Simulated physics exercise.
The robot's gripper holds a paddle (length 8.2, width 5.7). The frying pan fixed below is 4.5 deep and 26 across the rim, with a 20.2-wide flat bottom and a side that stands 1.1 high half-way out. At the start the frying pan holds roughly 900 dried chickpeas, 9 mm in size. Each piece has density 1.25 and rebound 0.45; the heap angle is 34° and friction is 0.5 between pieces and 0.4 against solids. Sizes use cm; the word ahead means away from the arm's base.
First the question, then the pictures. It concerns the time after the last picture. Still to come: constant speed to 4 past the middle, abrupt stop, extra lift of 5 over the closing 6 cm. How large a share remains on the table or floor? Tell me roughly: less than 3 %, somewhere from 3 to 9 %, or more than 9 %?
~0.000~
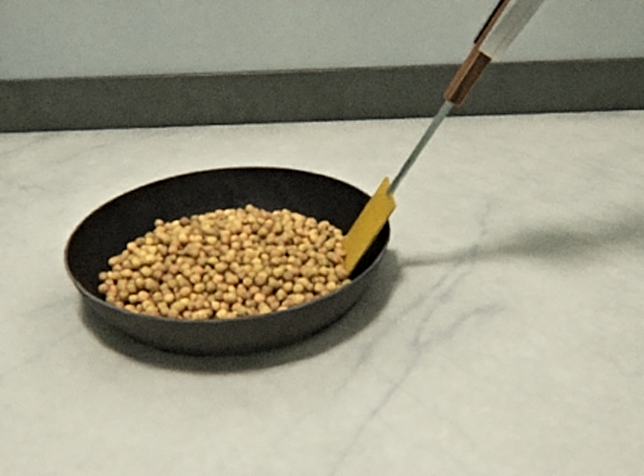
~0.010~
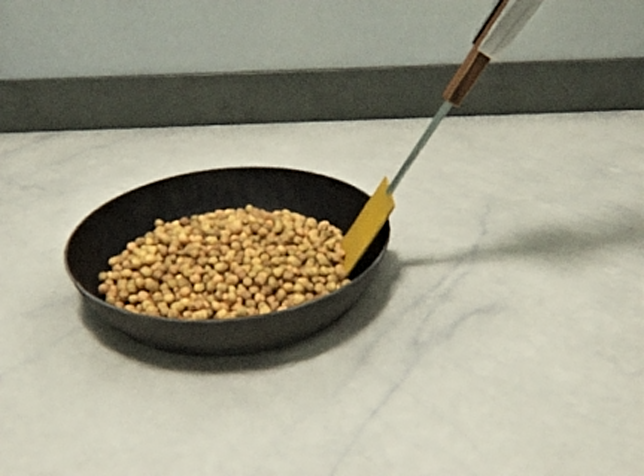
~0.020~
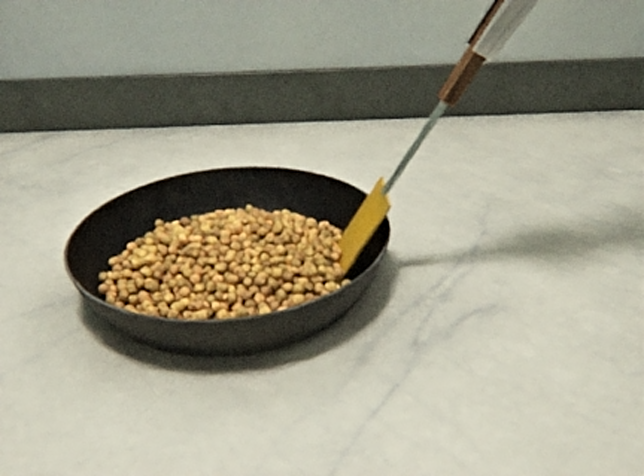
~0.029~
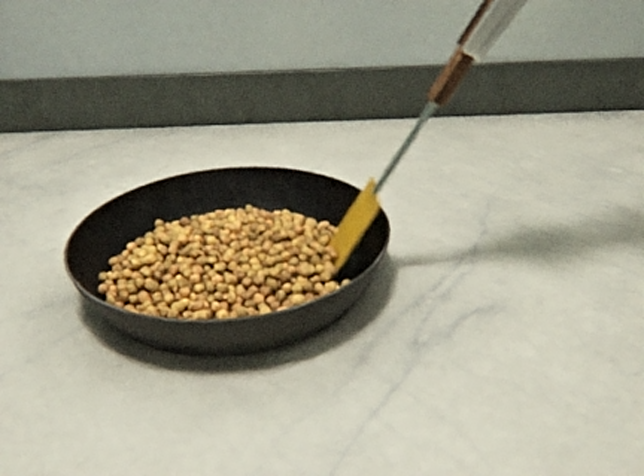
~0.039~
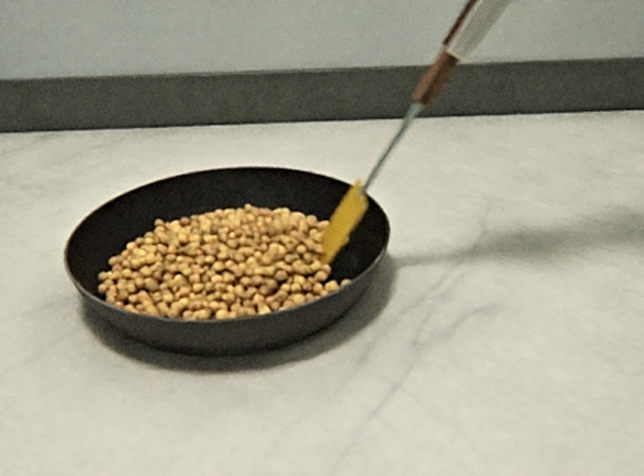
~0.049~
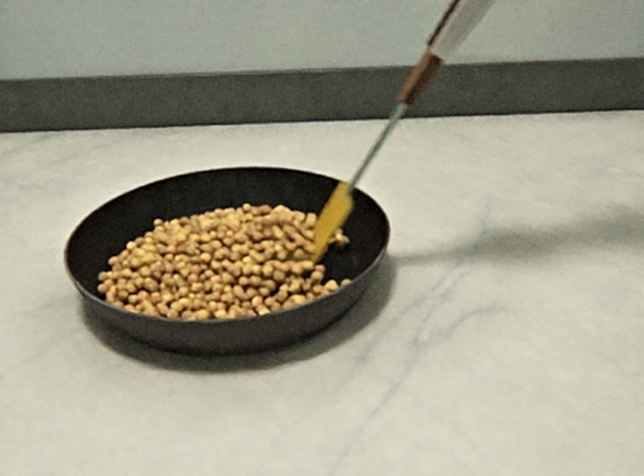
Somewhere from 3 to 9 %.
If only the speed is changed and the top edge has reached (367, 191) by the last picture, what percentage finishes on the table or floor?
Expect about 0 per cent there.
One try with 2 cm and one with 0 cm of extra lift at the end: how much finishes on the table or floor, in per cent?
Roughly 5 % and then 0 %.
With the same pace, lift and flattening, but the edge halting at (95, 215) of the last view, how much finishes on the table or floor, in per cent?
The share ending on the table or floor is about 10 per cent.
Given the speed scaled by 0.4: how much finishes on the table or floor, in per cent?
The share would be near 0 in a hundred.
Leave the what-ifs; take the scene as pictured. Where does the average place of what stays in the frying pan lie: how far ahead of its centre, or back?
Some 2.5 cm ahead of the centre.
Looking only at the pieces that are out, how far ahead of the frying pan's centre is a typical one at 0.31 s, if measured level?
It's close to 26 cm ahead of the centre.
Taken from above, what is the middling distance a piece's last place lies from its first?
Roughly 2 cm.
After 0.07 s, sloping 59°, highest piece 6 above the table; 900 in the frying pan.
After 0.10 s, sloping 59°, highest piece 7 above the table; 900 in the frying pan.
After 0.31 s, sloping 59°, highest piece 7 above the table; 848 in the frying pan, 44 on the table or floor, 8 on the blade or in flight.
After 1.36 s, sloping 59°, highest piece 3 above the table; 848 in the frying pan, 52 on the table or floor.
In the end, 848 in the frying pan, 52 on the table or floor. That is 6 % on the table or floor.
